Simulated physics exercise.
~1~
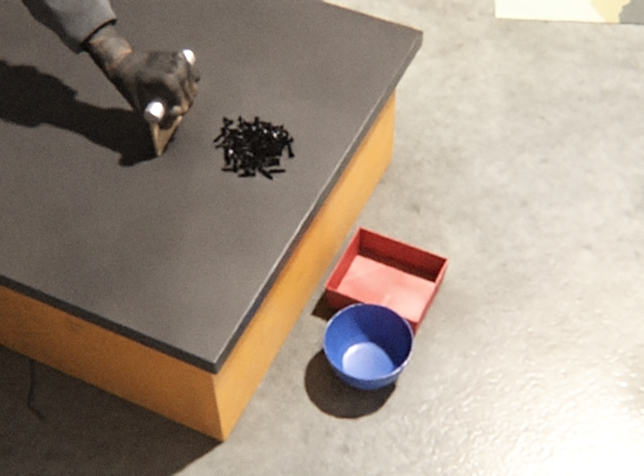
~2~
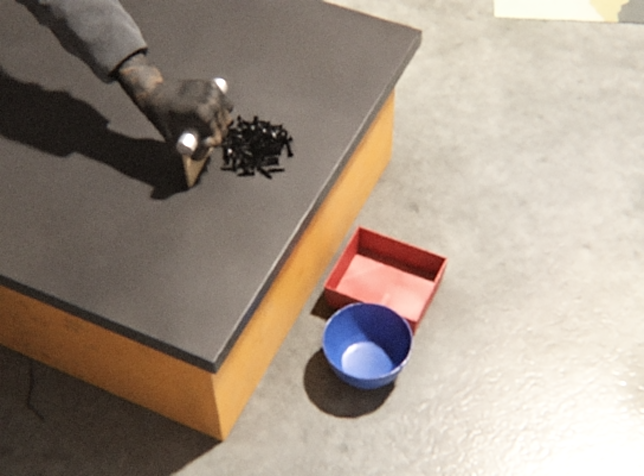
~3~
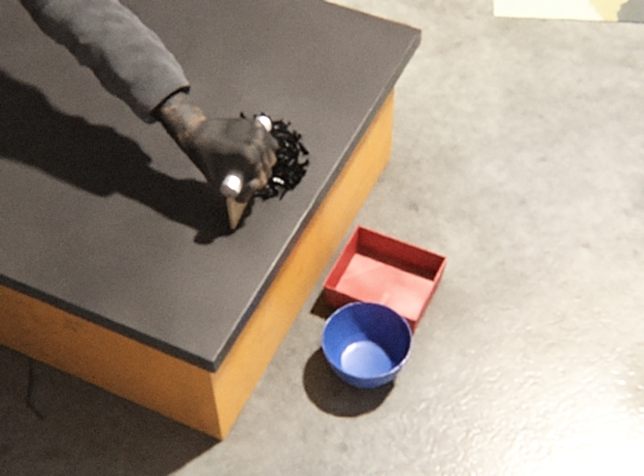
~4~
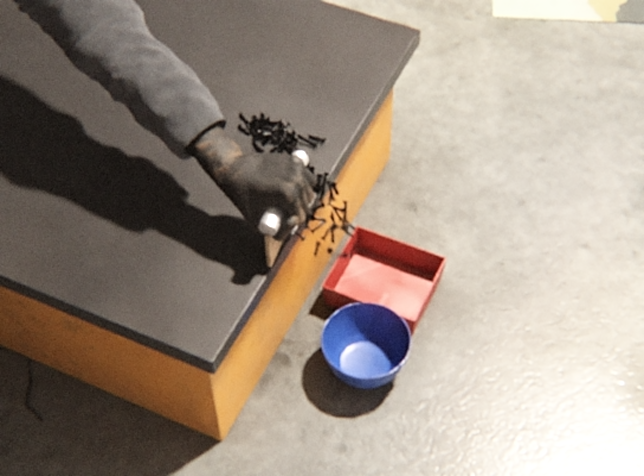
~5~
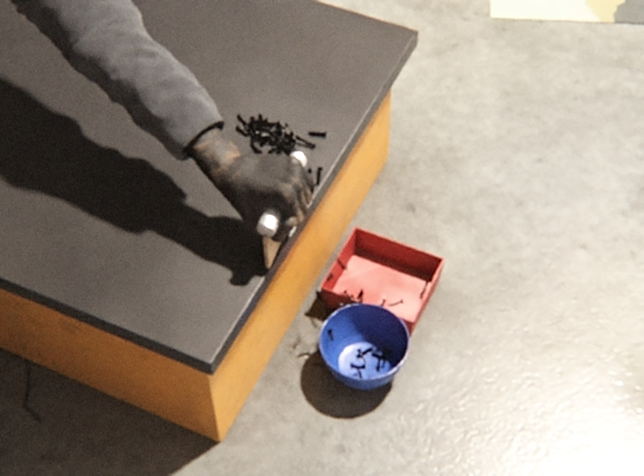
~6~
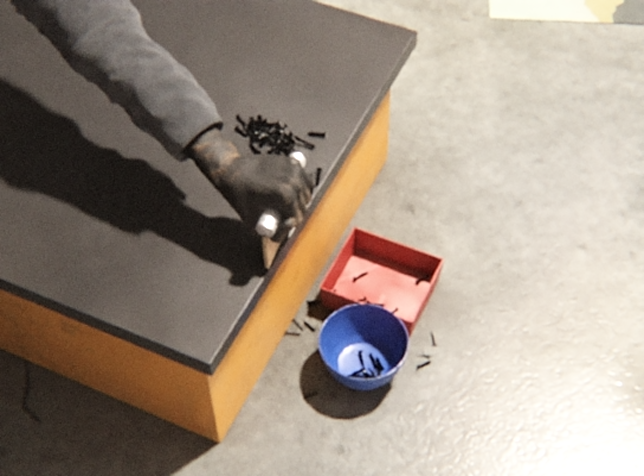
On a dark tabletop with orange sides, a gloved hand holds a scraper beside a small heap of black screws, while a red tin and a blue bowl sit on the concrete floor below. The hand slides the scraper right and down, reaching the heap and pushing into it. As it nears the edge, the heap spreads and some screws spill over the side. The hand then stops at the edge. The falling screws scatter into the bowl, the tin and onto the floor around them, while over half remain on top.
